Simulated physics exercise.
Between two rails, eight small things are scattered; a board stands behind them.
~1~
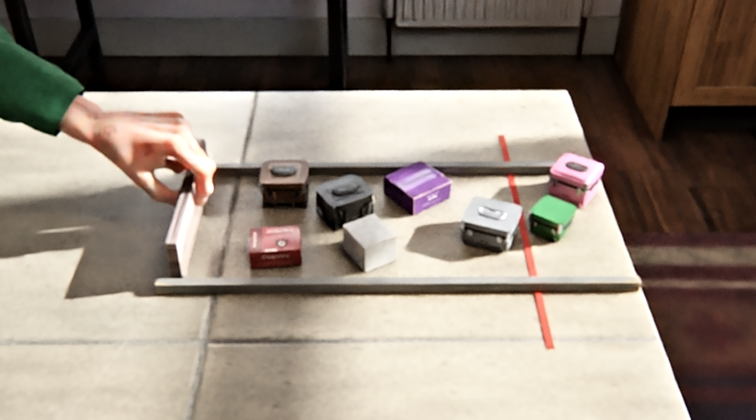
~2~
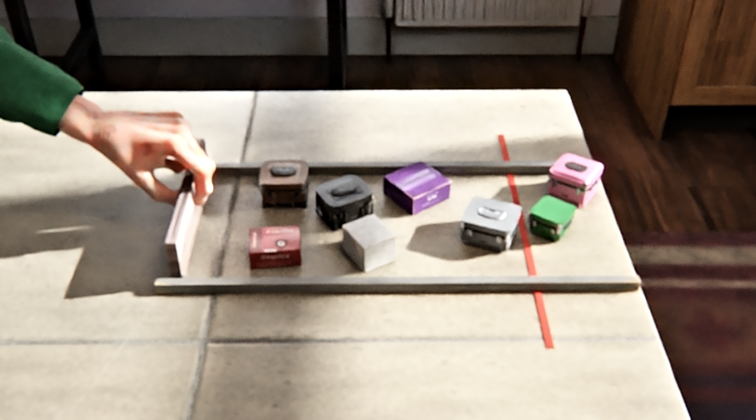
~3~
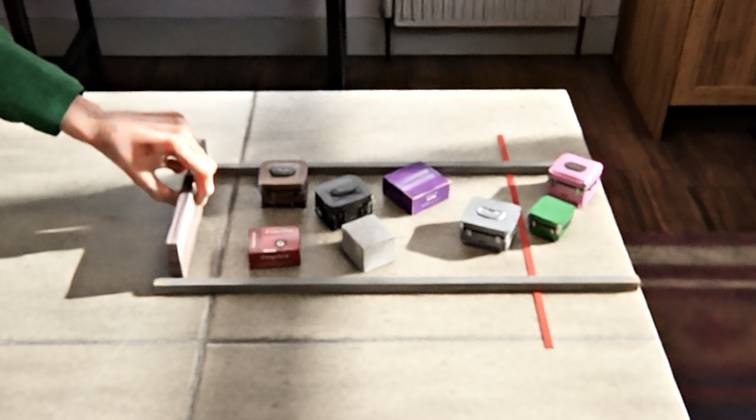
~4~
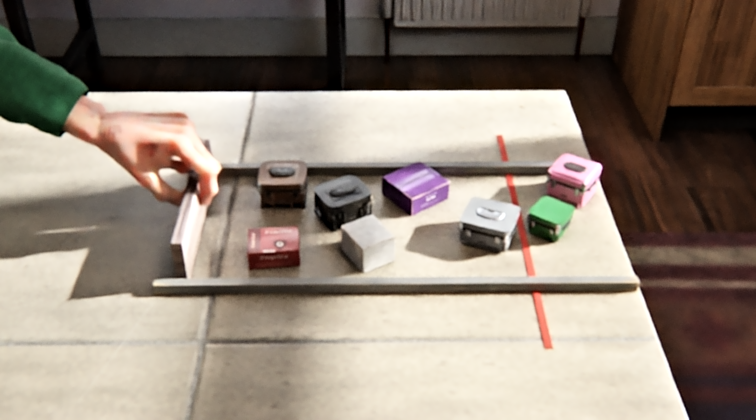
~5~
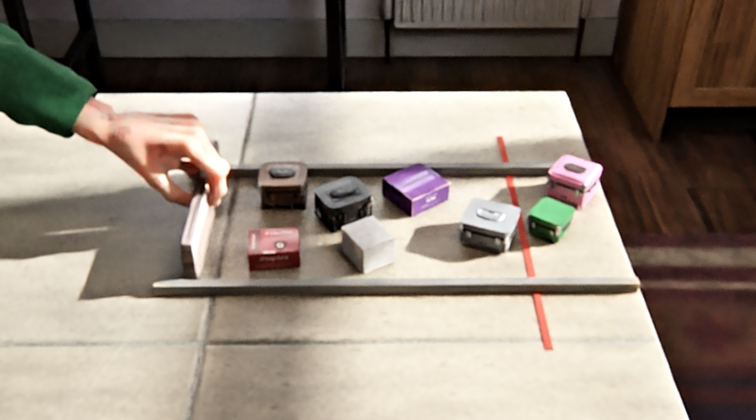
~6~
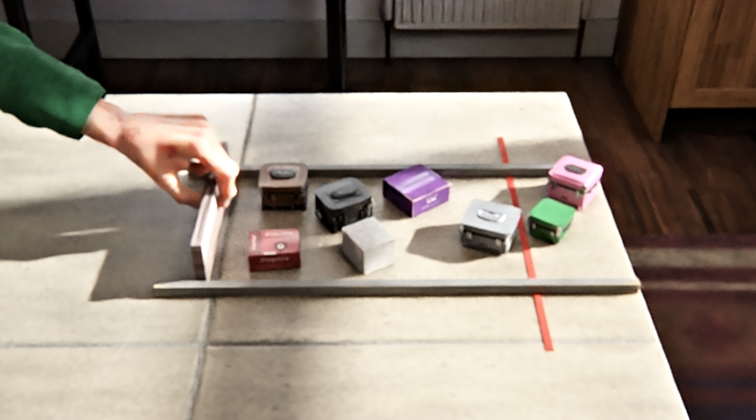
On a tiled tabletop, a hand in a green sleeve sliding an upright board slightly right between rails, behind eight motionless small boxes.
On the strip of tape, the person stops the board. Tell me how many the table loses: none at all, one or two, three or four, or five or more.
Well, a single one or a pair drops off the table this time.
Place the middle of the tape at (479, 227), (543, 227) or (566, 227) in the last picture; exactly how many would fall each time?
The counts: 0, 2 and 5.
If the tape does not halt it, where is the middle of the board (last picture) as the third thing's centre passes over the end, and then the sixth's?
At (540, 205) for the third, at (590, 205) for the sixth.
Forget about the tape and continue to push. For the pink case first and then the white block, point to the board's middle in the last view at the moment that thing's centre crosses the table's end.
Roughly (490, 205); for the second one, roughly (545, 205).
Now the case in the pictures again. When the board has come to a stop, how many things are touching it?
Well, it touches 3.
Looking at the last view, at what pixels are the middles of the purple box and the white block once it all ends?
Purple box at about (587, 196), white block at about (605, 258).
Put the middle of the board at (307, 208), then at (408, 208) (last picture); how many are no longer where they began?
At the first spot 4, then 5.
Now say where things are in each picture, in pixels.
The first picture shows pink case (575, 181); green case (552, 220); grey case (491, 225); board (190, 206); tape (522, 225).
The second picture shows green case (552, 220); brown case (285, 183).
The third picture shows grey case (490, 225); purple box (416, 187).
The fourth picture shows pink case (573, 181); board (195, 207).
The fifth picture shows green case (551, 221); black case (343, 203).
The sixth picture shows pink case (574, 183); green case (551, 222); grey case (490, 227); board (213, 209); tape (521, 227).
A little later, none off yet; pink case at rest near (574, 183); green case at rest near (551, 222); grey case at rest near (490, 227).
Next, none off yet; pink case shifted a little near (594, 182); green case shifted about its own width near (597, 221); grey case shifted about its own width near (554, 226).
When it is over, the number that fall off is one or two; down, green case and pink case.
